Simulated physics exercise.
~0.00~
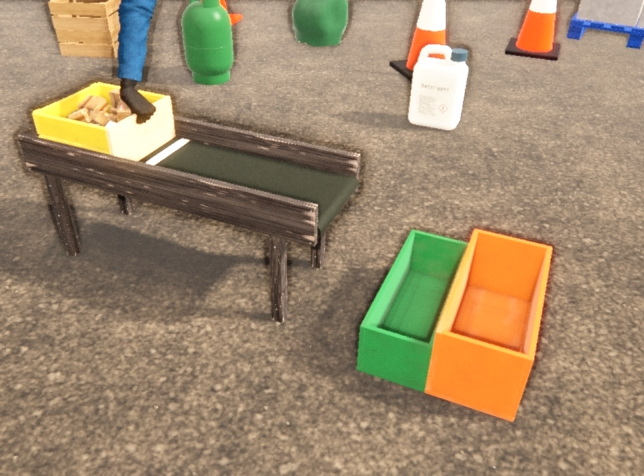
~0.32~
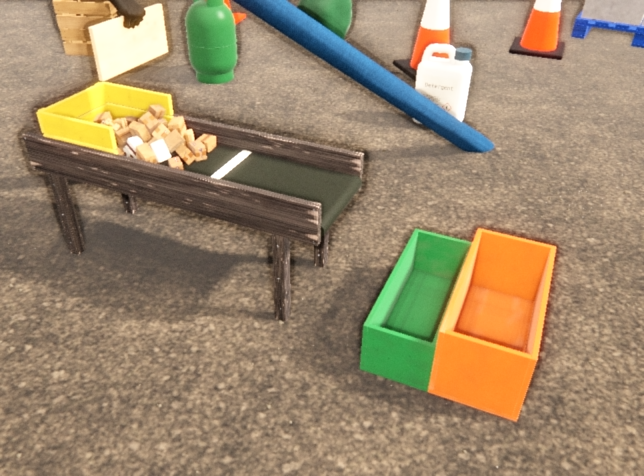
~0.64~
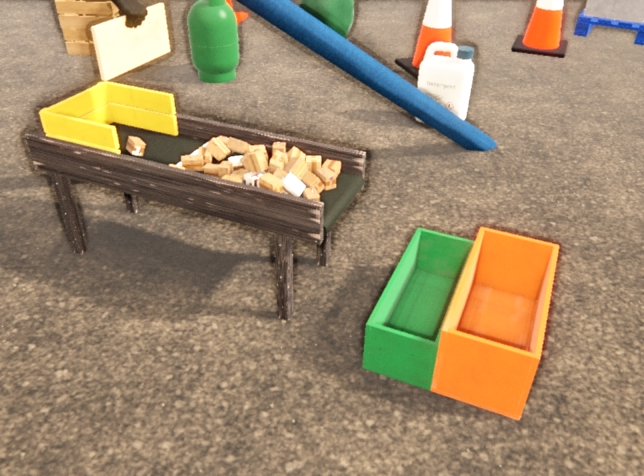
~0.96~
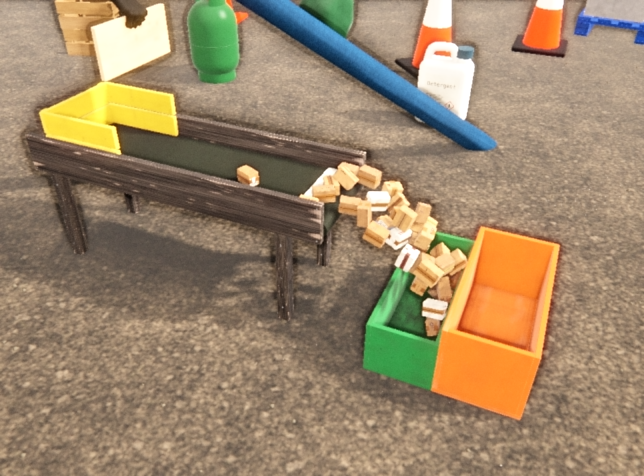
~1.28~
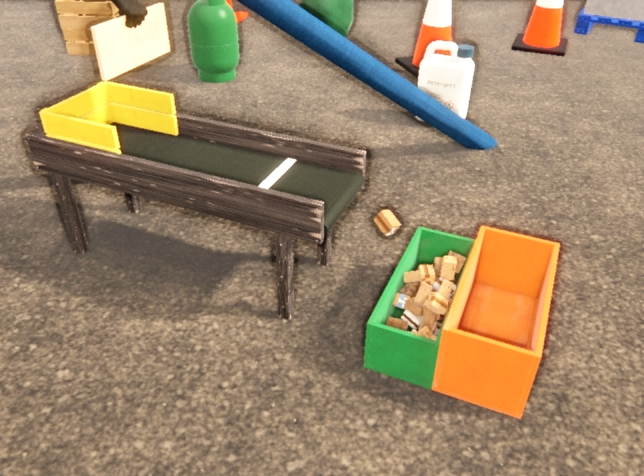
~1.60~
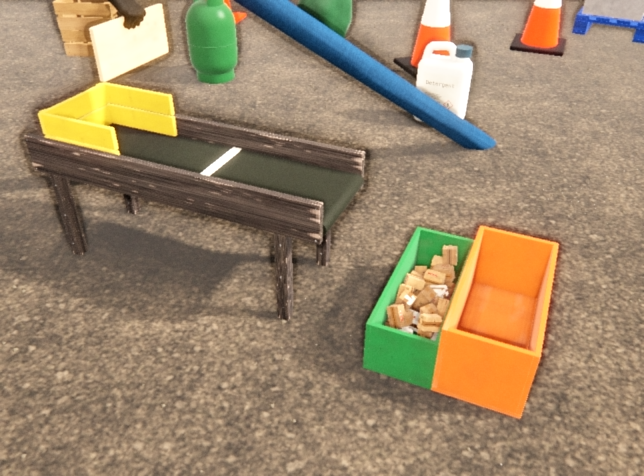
Small wooden-looking parcels spilled from a yellow pen once a gloved hand lifted its front panel away, rode the dark belt to the right, and tumbled off the end into the long green tub, leaving the orange box beside it empty.
